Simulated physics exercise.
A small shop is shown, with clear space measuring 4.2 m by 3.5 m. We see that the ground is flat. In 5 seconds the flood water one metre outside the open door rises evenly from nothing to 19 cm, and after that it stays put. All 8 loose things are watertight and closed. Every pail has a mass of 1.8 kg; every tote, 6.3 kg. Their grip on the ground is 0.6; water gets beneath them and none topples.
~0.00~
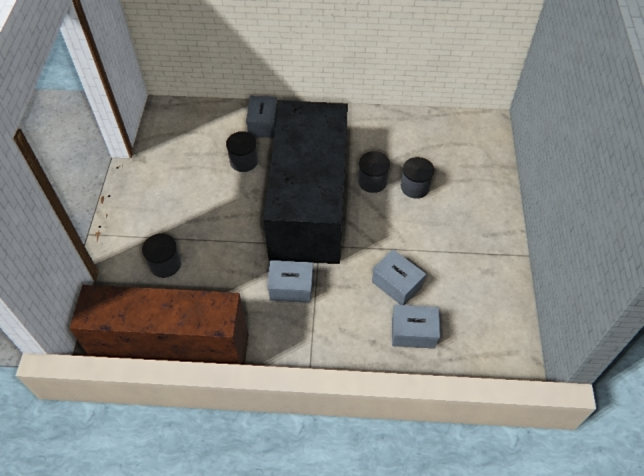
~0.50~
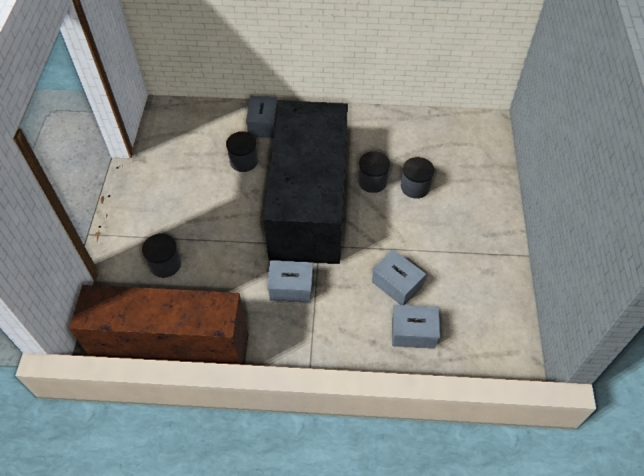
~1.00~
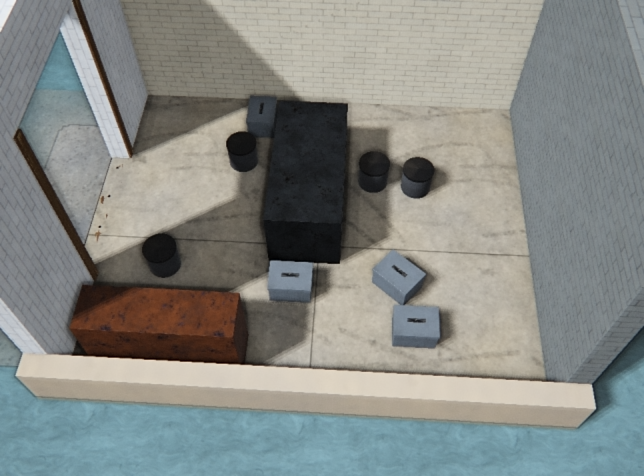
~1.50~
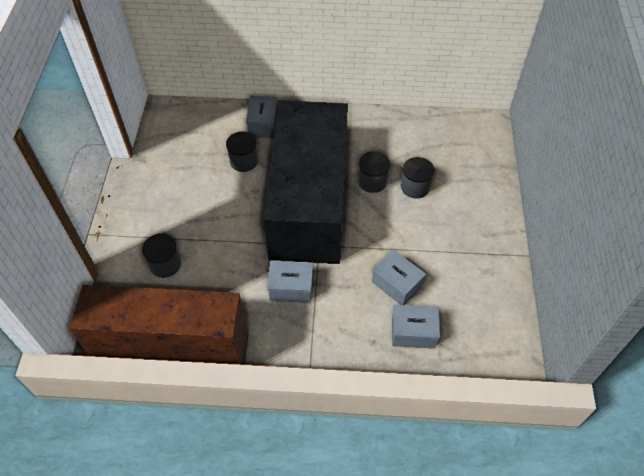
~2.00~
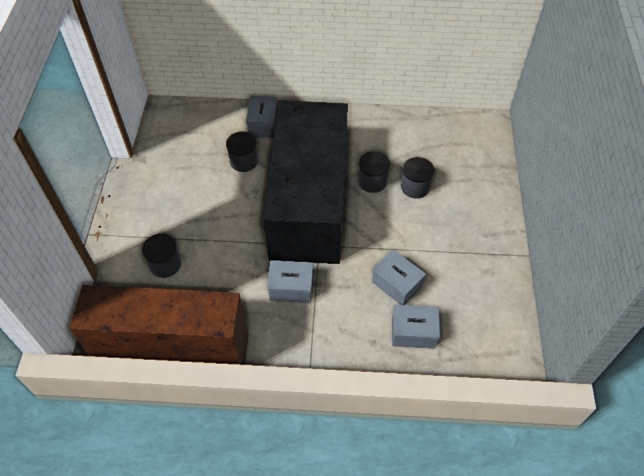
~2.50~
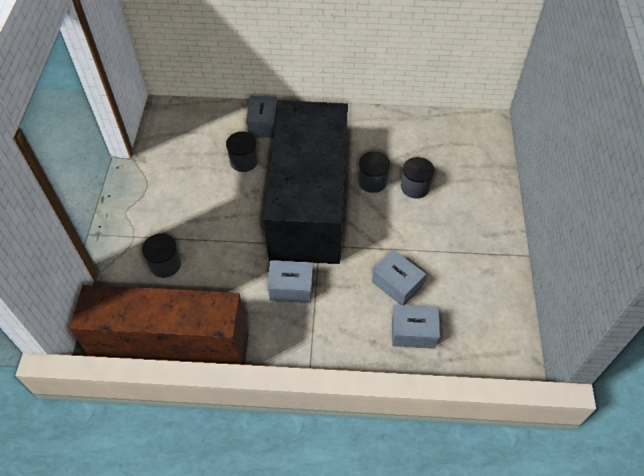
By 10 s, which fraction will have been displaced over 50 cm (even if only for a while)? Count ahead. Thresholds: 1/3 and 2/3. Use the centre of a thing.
1/3 to under 2/3.
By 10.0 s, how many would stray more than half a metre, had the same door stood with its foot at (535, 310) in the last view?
The answer would then be 6.
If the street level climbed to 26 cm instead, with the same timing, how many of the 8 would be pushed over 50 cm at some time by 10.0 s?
That would give 5.
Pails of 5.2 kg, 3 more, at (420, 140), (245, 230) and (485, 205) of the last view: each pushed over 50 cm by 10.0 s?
Result by item, in order: Inside the cutoff, beyond the cutoff, inside the cutoff.
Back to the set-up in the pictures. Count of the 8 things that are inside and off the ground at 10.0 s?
My tally comes to 7.
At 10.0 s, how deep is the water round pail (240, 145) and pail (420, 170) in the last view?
I'd estimate 8 cm for the first and 5 cm for the second.
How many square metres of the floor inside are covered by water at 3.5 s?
About 1.5 m2.
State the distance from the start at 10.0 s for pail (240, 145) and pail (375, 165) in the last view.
In that order: 50 cm, 10 cm.
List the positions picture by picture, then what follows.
A pail at (241, 143) rests on the ground; a pail at (419, 169) rests on the ground; 0.0 m2 under water; 0 of 8 have shifted, in the first picture.
A pail at (241, 143), on the bottom; a pail at (419, 169), on the bottom; 0.0 m2 under water; 0 of 8 have shifted, in the second picture.
A pail at (241, 143) rests on the ground; a pail at (419, 169) rests on the ground; 0.0 m2 under water; 0 of 8 have shifted, in the third picture.
A pail at (241, 143) rests on the ground; a pail at (419, 169), on the bottom; 0.0 m2 under water; 0 of 8 have shifted, in the fourth picture.
A pail at (241, 143), on the bottom; a pail at (419, 169), on the bottom; water covers 0.0 m2; 0 of 8 have shifted, in the fifth picture.
A pail at (241, 143) rests on the ground; a pail at (419, 169), on the bottom; water covers 0.2 m2; 0 of 8 have shifted, in the sixth picture.
After 3.5 s 0 of 8 are over 50 cm from their spots; 0 afloat.
After 4.5 s 0 of 8 are over 50 cm from their spots; 0 afloat.
After 7.0 s 2 of 8 are over 50 cm from their spots; 3 afloat.
After 10.0 s 4 of 8 are over 50 cm from their spots, and 4 have been at some point; 7 afloat.
